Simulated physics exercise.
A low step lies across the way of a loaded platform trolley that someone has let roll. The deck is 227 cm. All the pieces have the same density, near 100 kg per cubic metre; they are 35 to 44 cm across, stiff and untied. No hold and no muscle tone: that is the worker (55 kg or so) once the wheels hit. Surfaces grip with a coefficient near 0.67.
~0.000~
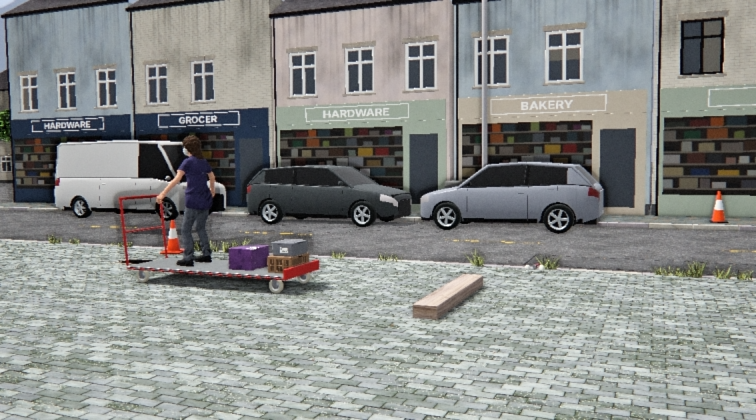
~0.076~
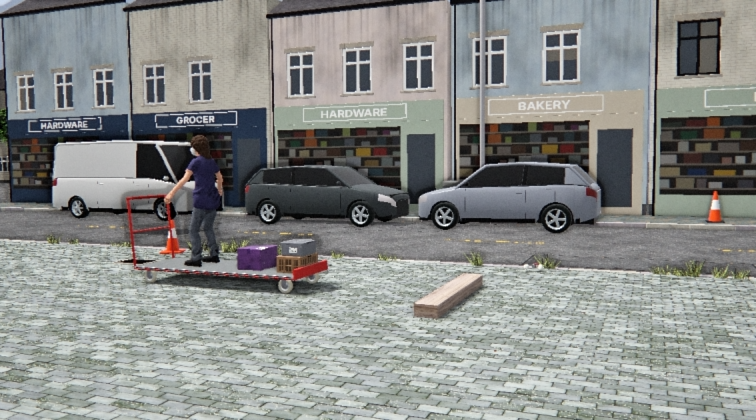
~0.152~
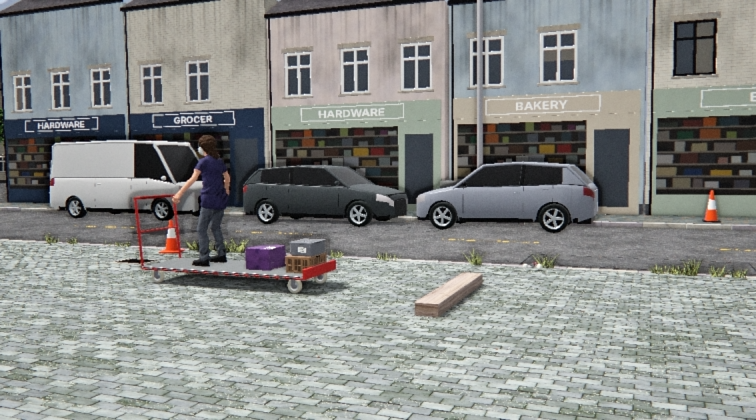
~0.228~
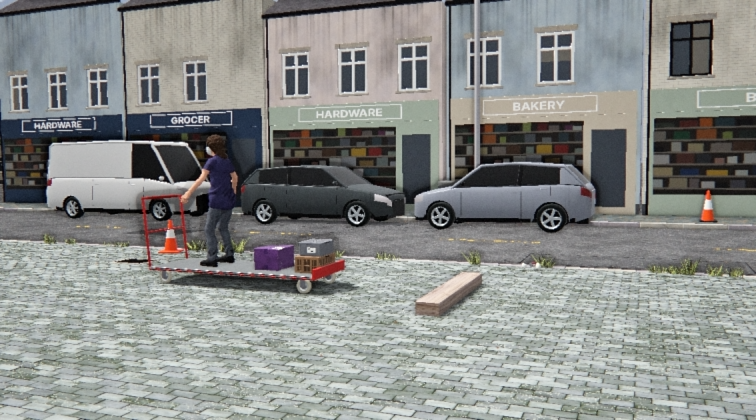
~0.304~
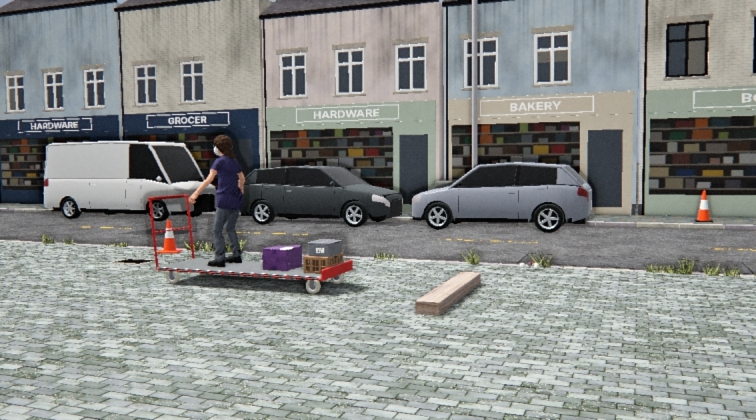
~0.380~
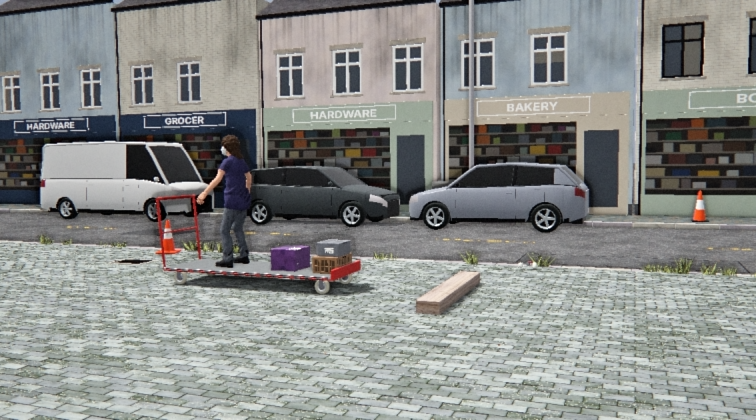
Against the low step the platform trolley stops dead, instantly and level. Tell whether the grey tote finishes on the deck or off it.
Off it.
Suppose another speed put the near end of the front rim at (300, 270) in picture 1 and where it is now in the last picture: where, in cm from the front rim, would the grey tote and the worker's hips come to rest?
Grey 10 behind, hips 100 behind.
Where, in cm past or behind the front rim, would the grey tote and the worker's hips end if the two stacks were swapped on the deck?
In that case the grey one ends 50 cm behind the front rim and the hips 100 cm behind it.
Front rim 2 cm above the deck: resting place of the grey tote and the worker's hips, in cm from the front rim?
Rest positions from the front rim: Grey 50 cm past; hips 80 cm behind.
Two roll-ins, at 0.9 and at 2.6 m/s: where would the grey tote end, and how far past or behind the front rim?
First try: About 10 cm behind; second try: About 90 cm past.
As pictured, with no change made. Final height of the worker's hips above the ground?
About 30 cm.
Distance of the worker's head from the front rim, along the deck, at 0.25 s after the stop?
At that moment it sits around 120 cm behind the rim.
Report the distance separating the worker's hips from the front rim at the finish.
Some 90 cm behind it.
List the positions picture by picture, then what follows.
Grey tote (290, 248), purple parcel (249, 257), rim corner (284, 277); 0 cm covered, 178 to go, in the first picture.
Grey tote (299, 248), purple parcel (258, 257), rim corner (294, 277); 11 cm covered, 167 to go, in the second picture.
Grey tote (308, 248), purple parcel (266, 257), rim corner (304, 277); 23 cm covered, 155 to go, in the third picture.
Grey tote (317, 248), purple parcel (274, 257), rim corner (313, 277); 34 cm covered, 144 to go, in the fourth picture.
Grey tote (325, 248), purple parcel (283, 258), rim corner (323, 277); 46 cm covered, 132 to go, in the fifth picture.
Grey tote (334, 248), purple parcel (291, 258), rim corner (332, 277); 57 cm covered, 121 to go. Speed about 1.5 m/s, in the sixth picture.
The wheels strike at 1.19 s.
After 1.74 s the grey tote is 16 cm past the rim, tilted 115°, near (463, 271) in the last picture's view.
After 2.19 s the grey tote is 33 cm past the rim, tilted 180°, near (478, 291) in the last picture's view.
At rest, 4.5 s, past the rim, grey tote; behind it, purple parcel, brown crate and the worker's hips.
